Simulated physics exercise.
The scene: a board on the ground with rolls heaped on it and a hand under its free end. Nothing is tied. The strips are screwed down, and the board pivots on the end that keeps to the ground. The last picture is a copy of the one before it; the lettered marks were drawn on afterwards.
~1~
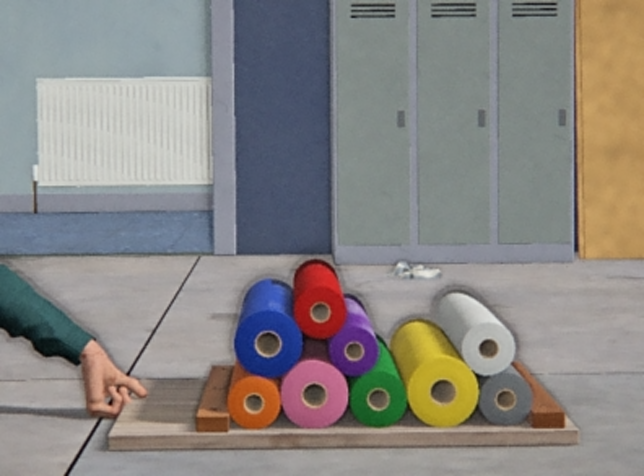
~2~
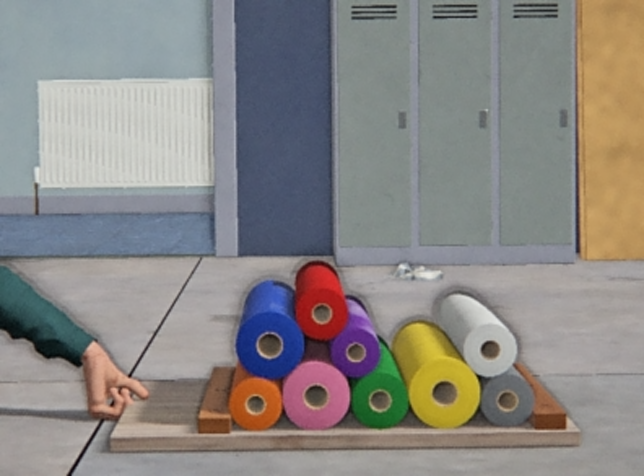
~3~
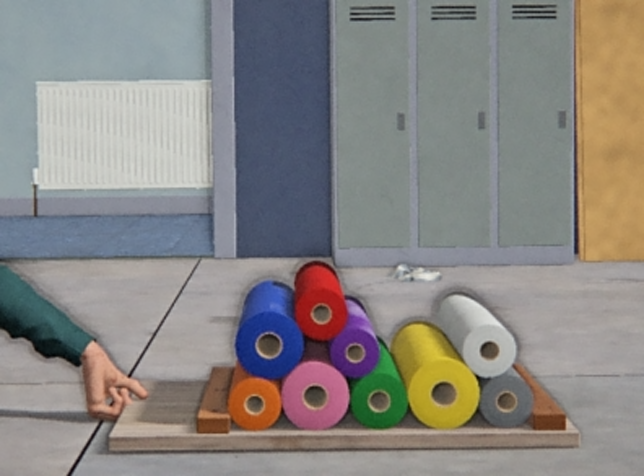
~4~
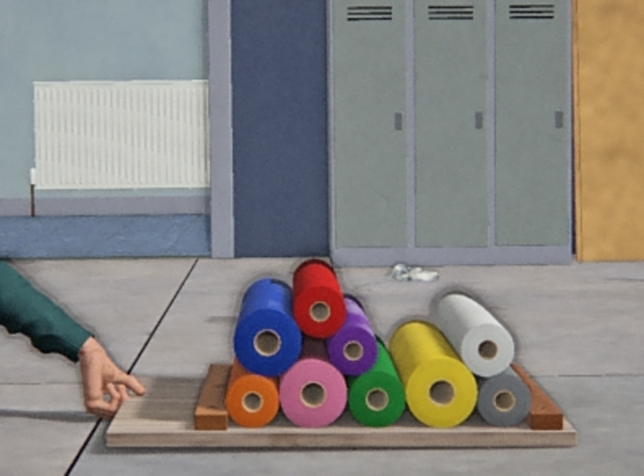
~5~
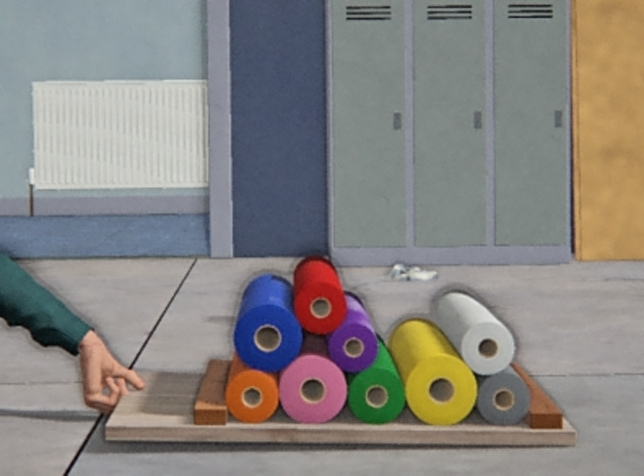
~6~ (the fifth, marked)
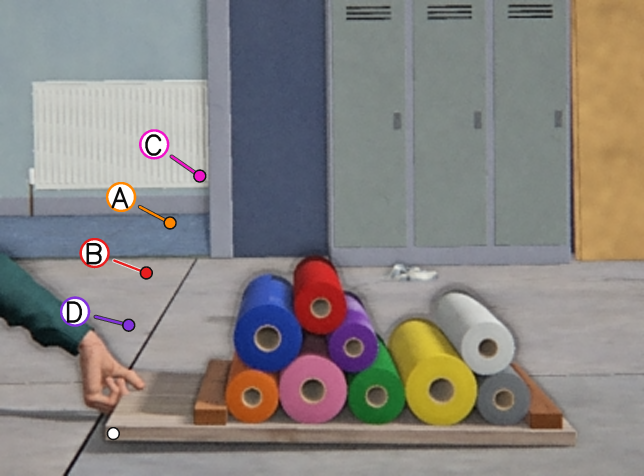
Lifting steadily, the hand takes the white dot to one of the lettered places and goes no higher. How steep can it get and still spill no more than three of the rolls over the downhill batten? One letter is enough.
Up to C.
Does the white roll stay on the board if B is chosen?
No, with B.
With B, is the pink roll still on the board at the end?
Yes, with B.
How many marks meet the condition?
Four of the four.
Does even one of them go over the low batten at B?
At B: Yes.
On the copy, A at (170, 223); B at (146, 273); C at (200, 176); D at (129, 325); the white dot at (113, 434).
On C. First, board at 20°.
Then, board at 36°.
Finally, board at 36°, three over the low batten (white, purple, red).
By contrast, A three over the low batten (white, purple, red); B two over the low batten (white, purple); D none over the low batten.
